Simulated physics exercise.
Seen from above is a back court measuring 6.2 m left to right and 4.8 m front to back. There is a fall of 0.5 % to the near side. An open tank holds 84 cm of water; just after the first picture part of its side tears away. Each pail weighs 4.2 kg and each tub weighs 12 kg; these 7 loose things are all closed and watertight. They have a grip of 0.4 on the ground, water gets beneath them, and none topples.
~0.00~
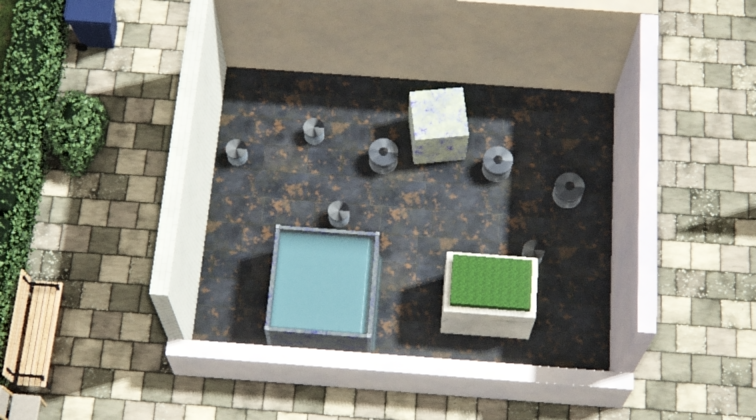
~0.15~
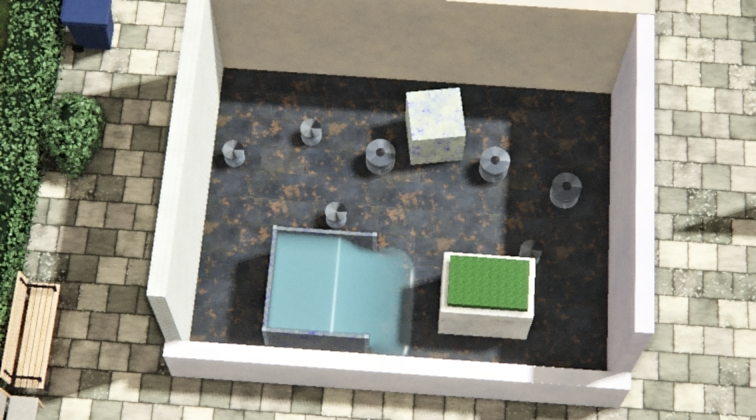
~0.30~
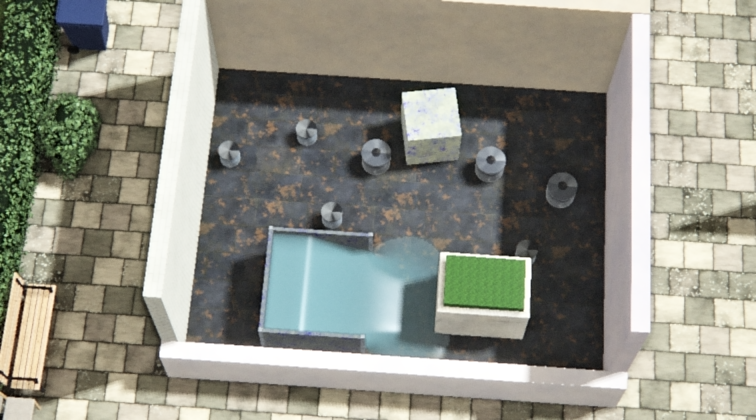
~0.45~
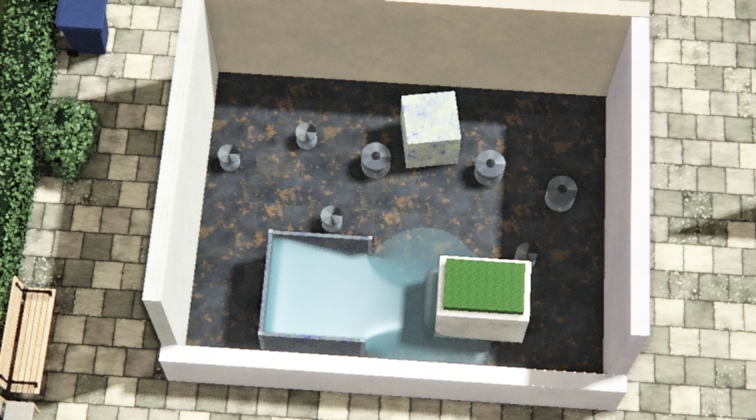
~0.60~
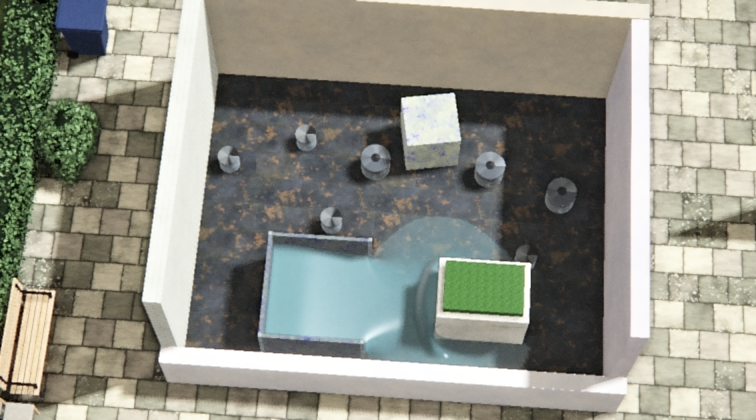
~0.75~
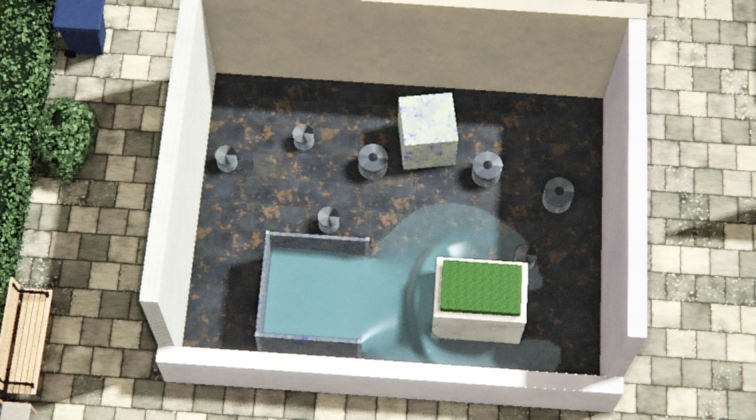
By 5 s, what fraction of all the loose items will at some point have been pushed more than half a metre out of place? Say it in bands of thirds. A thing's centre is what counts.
I expect that share to be moderate, a third to two thirds.
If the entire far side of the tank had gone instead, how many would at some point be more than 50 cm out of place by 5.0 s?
So the tally would be 6.
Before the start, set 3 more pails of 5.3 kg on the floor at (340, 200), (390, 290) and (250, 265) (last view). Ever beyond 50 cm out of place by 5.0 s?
Well, in turn they are below that, above that and below that.
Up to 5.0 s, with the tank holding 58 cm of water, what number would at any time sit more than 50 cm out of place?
The count would be 3.
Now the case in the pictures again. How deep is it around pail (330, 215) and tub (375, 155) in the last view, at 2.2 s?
Close to 0 and 5 centimetres.
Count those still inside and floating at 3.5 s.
It comes to 3.
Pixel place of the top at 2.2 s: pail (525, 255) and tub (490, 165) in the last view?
Near (564, 234) and (537, 96).
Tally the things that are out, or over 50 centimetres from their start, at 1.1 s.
I make it 0.
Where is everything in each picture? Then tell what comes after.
The first picture shows a pail at (534, 250), on the bottom; a pail at (236, 149) rests on the ground; 2.1 m2 under water; 0 of 7 have shifted.
The second picture shows a pail at (531, 250) rests on the ground; a pail at (233, 150), on the bottom; water covers 3.1 m2; 0 of 7 have shifted.
The third picture shows a pail at (527, 250) rests on the ground; a pail at (229, 150), on the bottom; water covers 4.3 m2; 0 of 7 have shifted.
The fourth picture shows a pail at (527, 253) rests on the ground; a pail at (228, 154), on the bottom; water covers 5.1 m2; 0 of 7 have shifted.
The fifth picture shows a pail at (527, 255) rests on the ground; a pail at (228, 155) rests on the ground; 6.1 m2 under water; 0 of 7 have shifted.
The sixth picture shows a pail at (526, 255) rests on the ground, 3 cm from its start; a pail at (226, 155) rests on the ground; water covers 7.1 m2; 0 of 7 have shifted.
After 1.1 s 0 of 7 are over 50 cm from their spots; 0 afloat.
After 2.2 s 3 of 7 are over 50 cm from their spots; 1 afloat.
After 3.5 s 4 of 7 are over 50 cm from their spots; 3 afloat.
After 5.0 s 4 of 7 are over 50 cm from their spots, and 4 have been at some point; 3 afloat.
